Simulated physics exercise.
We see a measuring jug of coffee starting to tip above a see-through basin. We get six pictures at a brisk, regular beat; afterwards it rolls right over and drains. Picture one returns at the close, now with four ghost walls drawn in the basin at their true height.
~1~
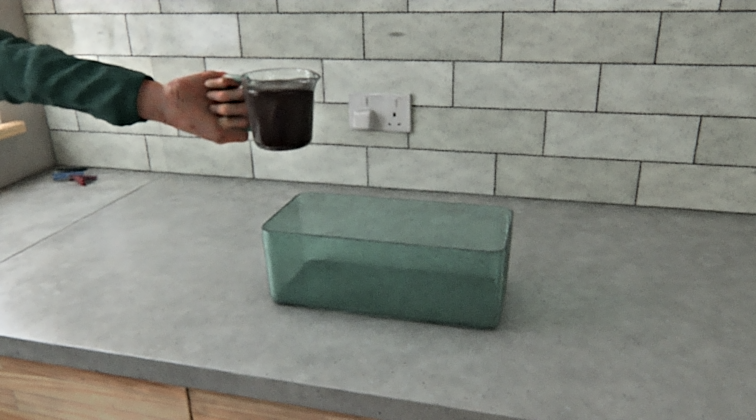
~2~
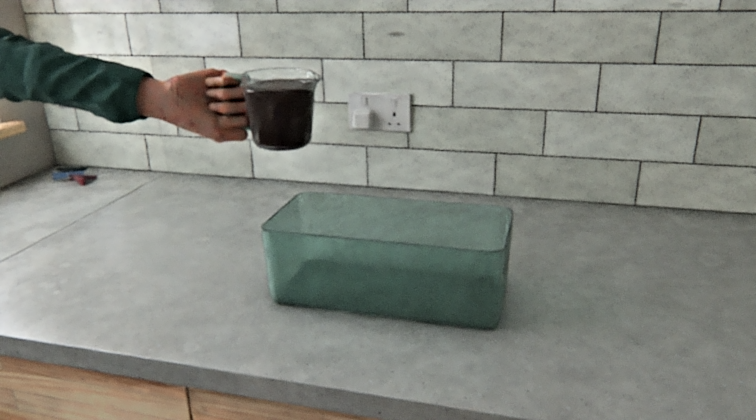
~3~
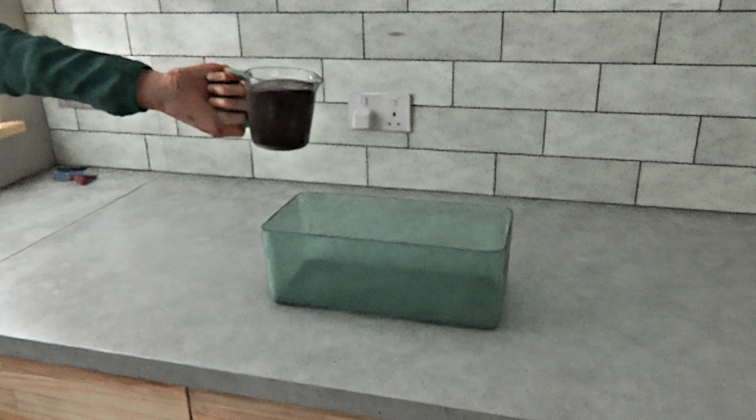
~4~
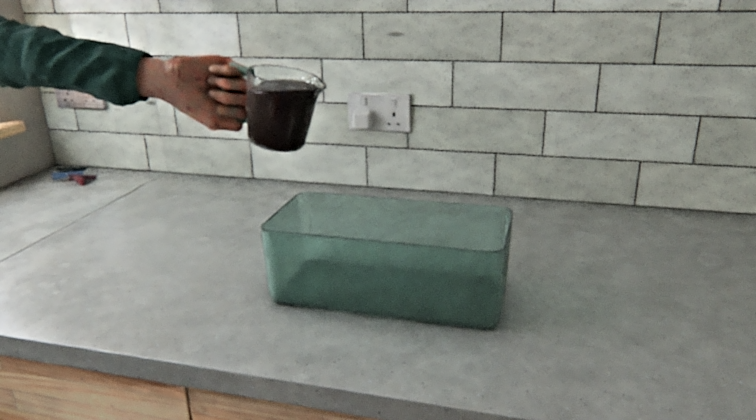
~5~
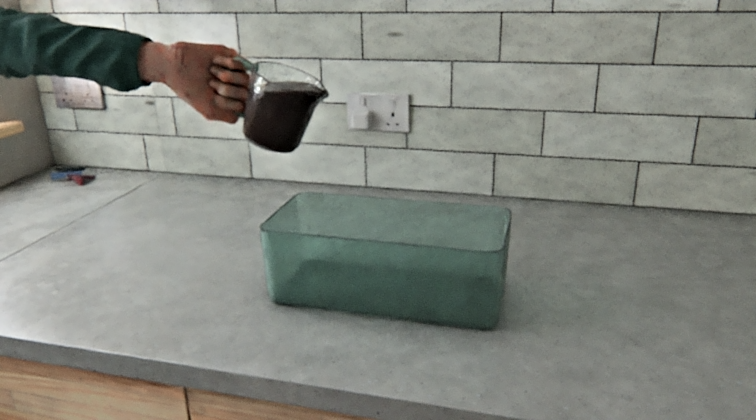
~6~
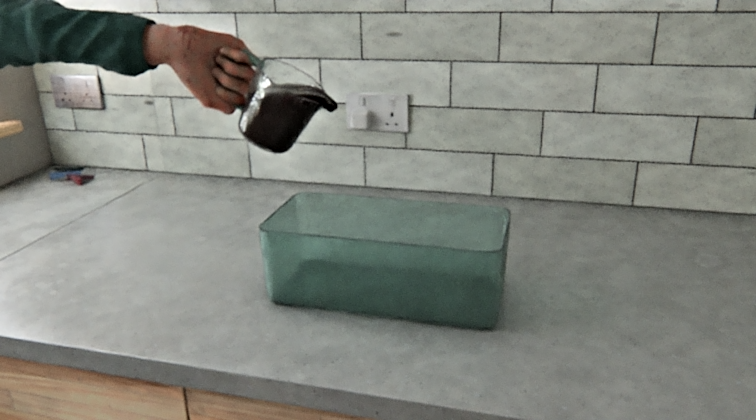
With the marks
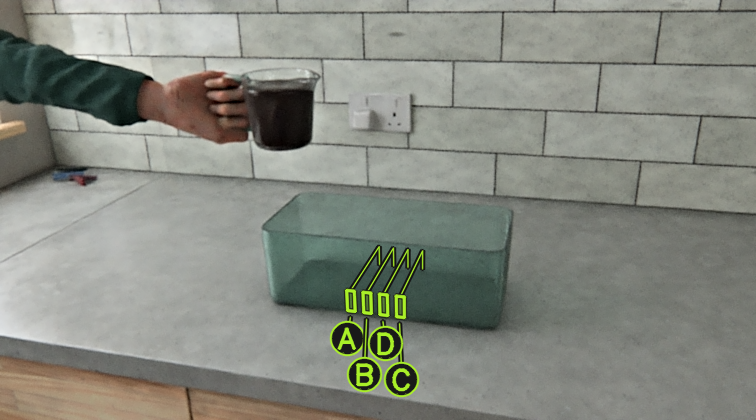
Kitchen worktop with a hand holding a glass jug of dark coffee above a clear green basin, gradually tilting it rightward until coffee reaches over the lip.
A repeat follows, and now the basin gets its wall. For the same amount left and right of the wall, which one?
The best place is B.
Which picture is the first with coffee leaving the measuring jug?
Picture 6.
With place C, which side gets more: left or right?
The left one.
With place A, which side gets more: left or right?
More ends on the right.
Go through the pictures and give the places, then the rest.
The first frame shows upright, lip at (319, 77); basin from (272, 299) to (500, 327); nothing has left yet.
The second frame shows upright, lip at (319, 78); nothing has left yet.
The third frame shows tipped about 6°, lip at (322, 82); nothing has left yet.
The fourth frame shows tipped about 12°, lip at (325, 88); nothing has left yet.
The fifth frame shows tipped about 21°, lip at (327, 96); nothing has left yet.
The sixth frame shows tipped about 32°, lip at (328, 105); coffee is over the lip, down to (332, 109).
In lime, A at (350, 317); B at (366, 319); C at (399, 323); D at (382, 321).
For place A, about 12 % ends left of the wall and 87 % right of it.
For place B, about 49 % ends left of the wall and 51 % right of it.
For place C, about 88 % ends left of the wall and 9 % right of it; 3 % is lost outside.
For place D, about 90 % ends left of the wall and 8 % right of it; 3 % is lost outside.
